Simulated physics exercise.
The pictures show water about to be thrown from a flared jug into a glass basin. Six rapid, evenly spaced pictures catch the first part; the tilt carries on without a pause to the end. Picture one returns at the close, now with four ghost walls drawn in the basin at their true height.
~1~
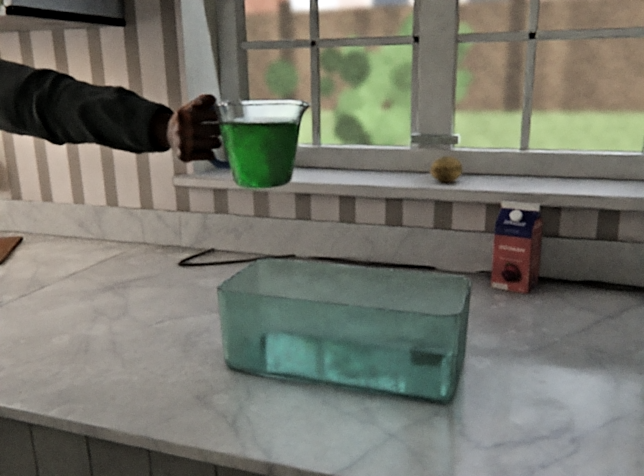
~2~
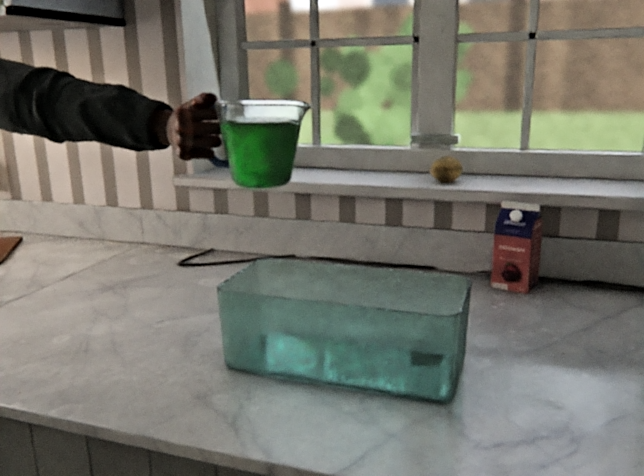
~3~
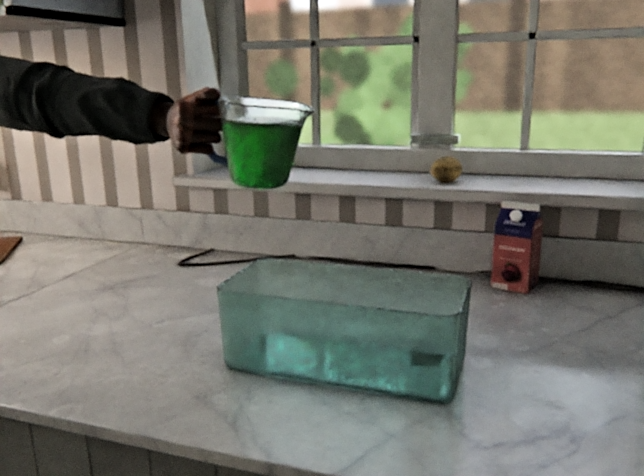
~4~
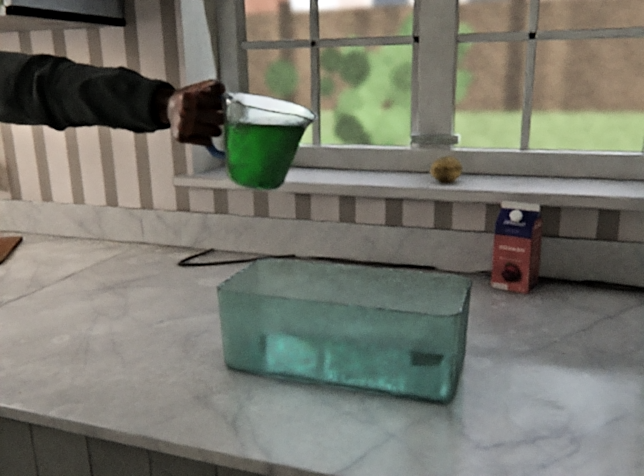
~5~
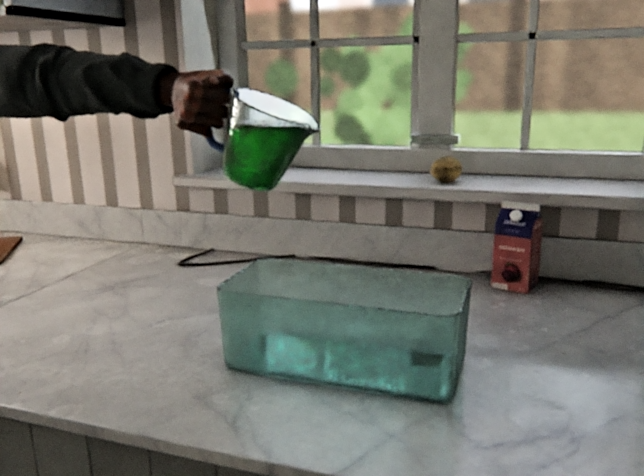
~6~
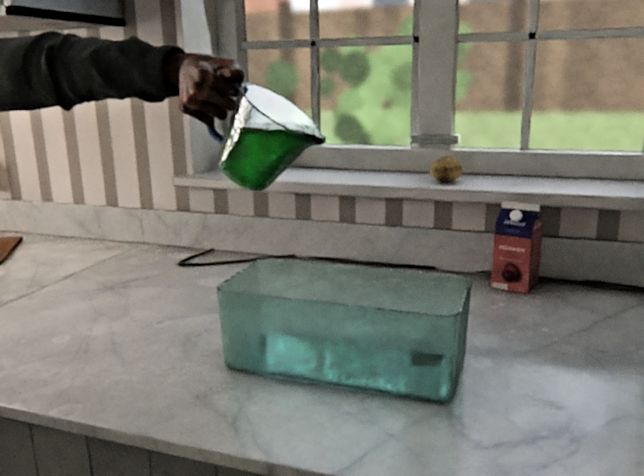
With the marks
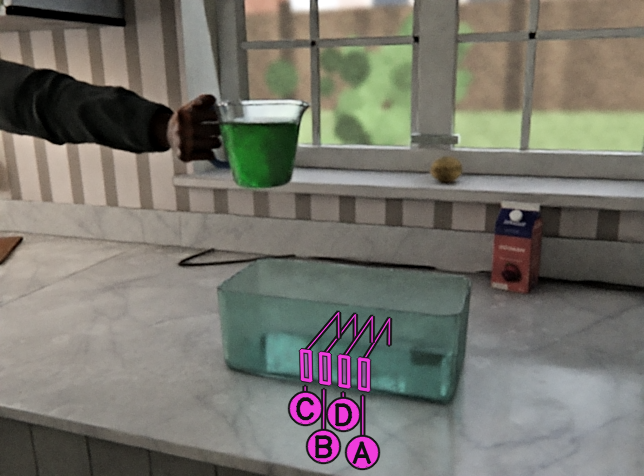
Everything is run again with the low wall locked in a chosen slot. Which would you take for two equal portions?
D beats the others.
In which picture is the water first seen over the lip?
Picture 6.
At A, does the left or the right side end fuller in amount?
More ends on the left.
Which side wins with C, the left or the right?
The right side.
In magenta, A at (362, 396); B at (323, 389); C at (305, 386); D at (343, 392).
With A, about 82 % ends left of the wall and 14 % right of it; 4 % is lost outside.
With B, about 14 % ends left of the wall and 84 % right of it.
With C, about 5 % ends left of the wall and 93 % right of it.
With D, about 43 % ends left of the wall and 55 % right of it.
